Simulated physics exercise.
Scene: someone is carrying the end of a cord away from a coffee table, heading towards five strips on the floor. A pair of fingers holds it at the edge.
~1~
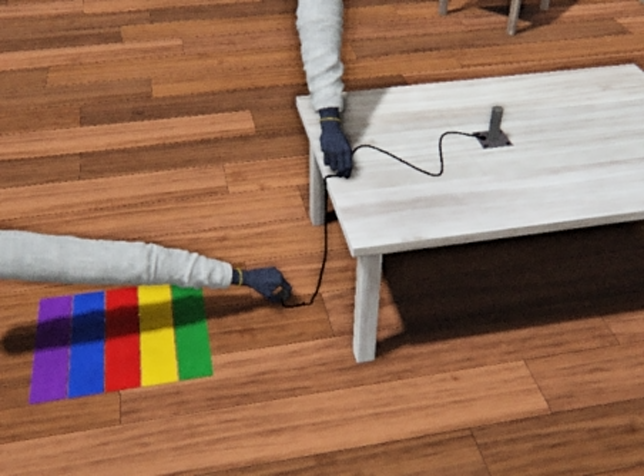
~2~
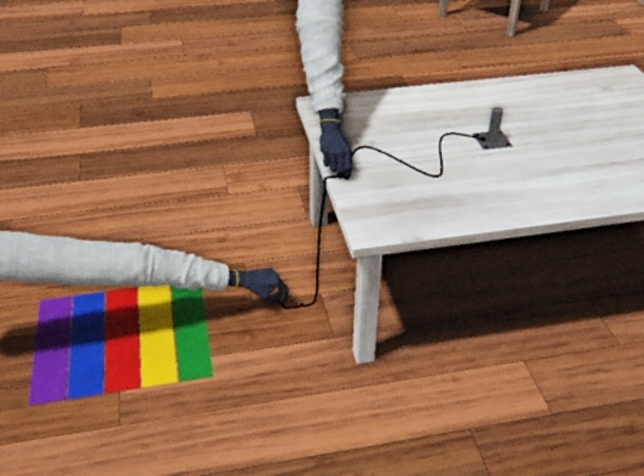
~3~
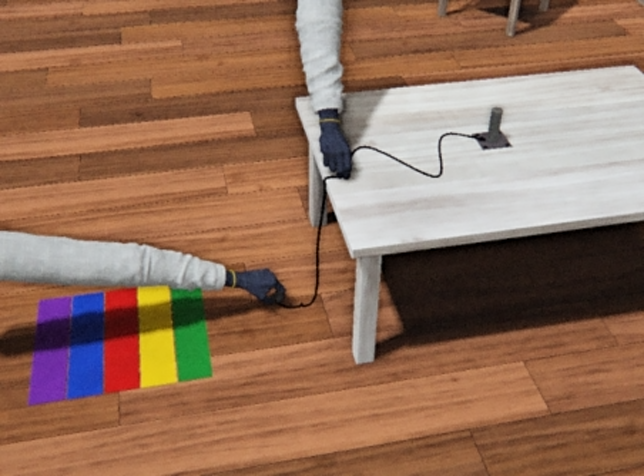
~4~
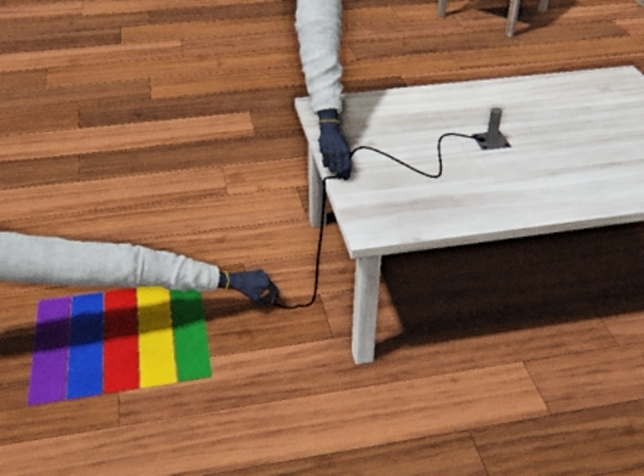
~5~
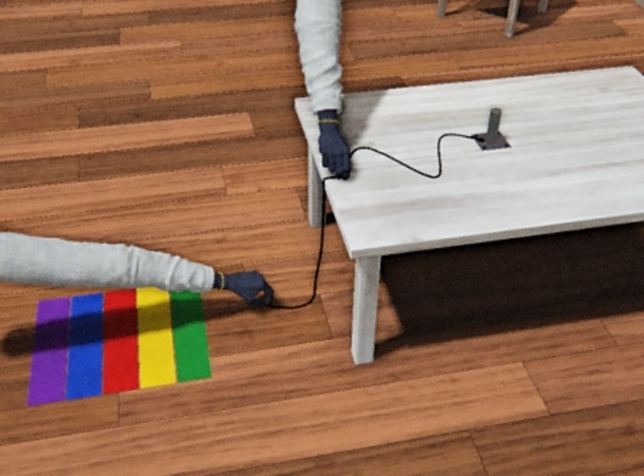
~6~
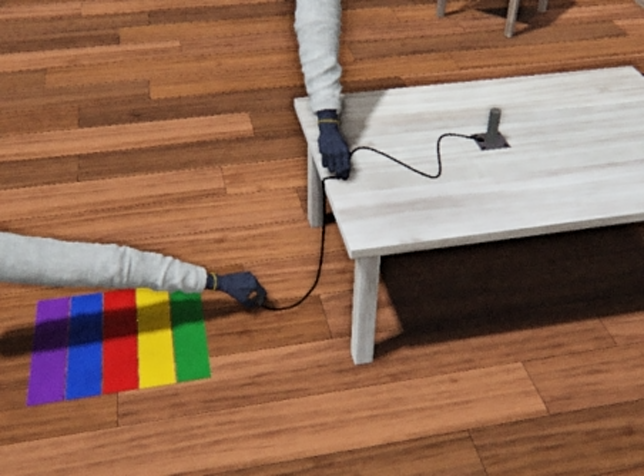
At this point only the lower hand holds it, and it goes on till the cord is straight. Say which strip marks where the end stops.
The purple strip marks it.
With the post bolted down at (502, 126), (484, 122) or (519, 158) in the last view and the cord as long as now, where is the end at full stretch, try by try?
Try 1 about (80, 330), try 2 about (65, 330), try 3 about (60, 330).
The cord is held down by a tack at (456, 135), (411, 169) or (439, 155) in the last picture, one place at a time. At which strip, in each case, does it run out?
In order: Purple, then red, then blue.
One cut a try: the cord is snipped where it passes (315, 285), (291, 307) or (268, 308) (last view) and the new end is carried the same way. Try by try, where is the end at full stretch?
Roughly at (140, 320) for the first, (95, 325) for the second and (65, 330) for the third.
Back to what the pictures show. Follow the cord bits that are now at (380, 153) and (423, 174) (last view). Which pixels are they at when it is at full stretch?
They go to (310, 184) and to (361, 166).
Early on, end near (115, 323); over red.
Midway, end near (71, 330); over blue.
At the end of the slack, end near (45, 333); over purple. It halts on the purple strip.
